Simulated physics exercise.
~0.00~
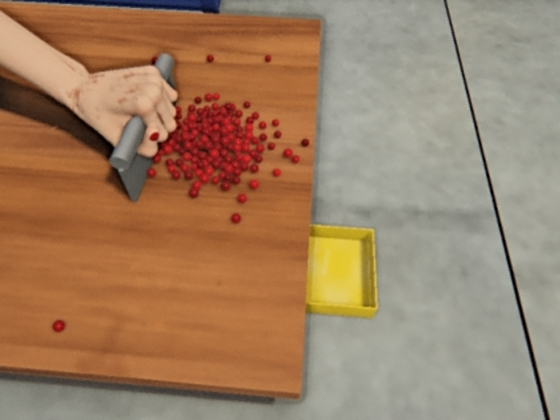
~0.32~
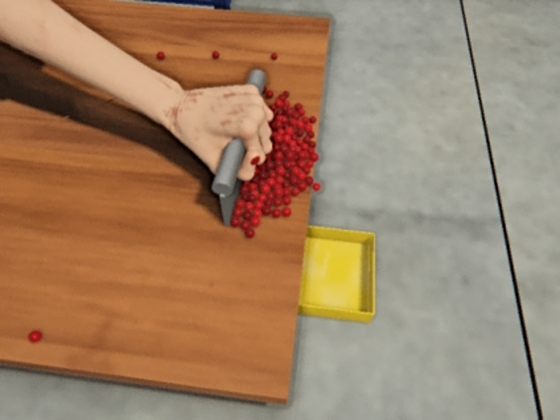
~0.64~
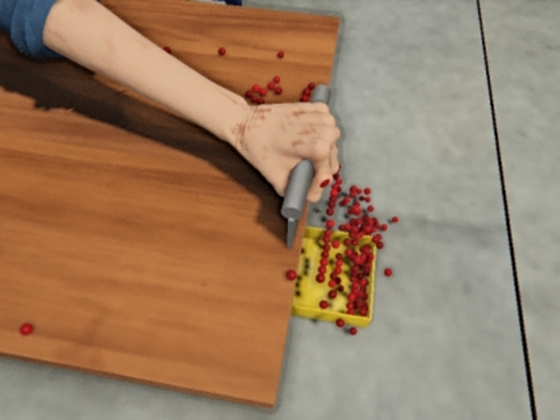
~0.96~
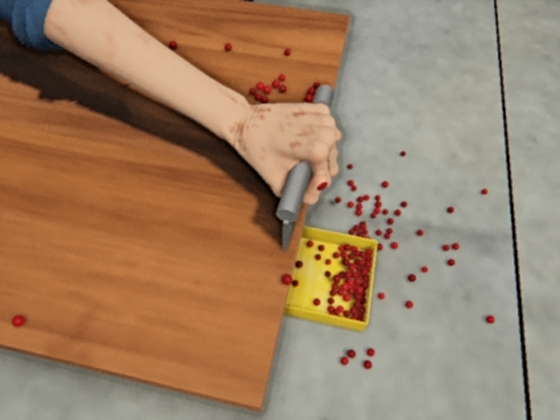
A bare forearm with a blue sleeve reaches in from the upper left, its hand gripping a grey scraper over a wooden board seen from above. A heap of small red berries lies near the board's right edge, with a few strays around it, and a yellow tin sits just beyond that edge on a grey floor. The hand pushes the heap rightward to the edge, then berries spill over it. Many land in the tin while others miss and scatter across the floor. The scraper stops at the edge, leaving some berries on the board.
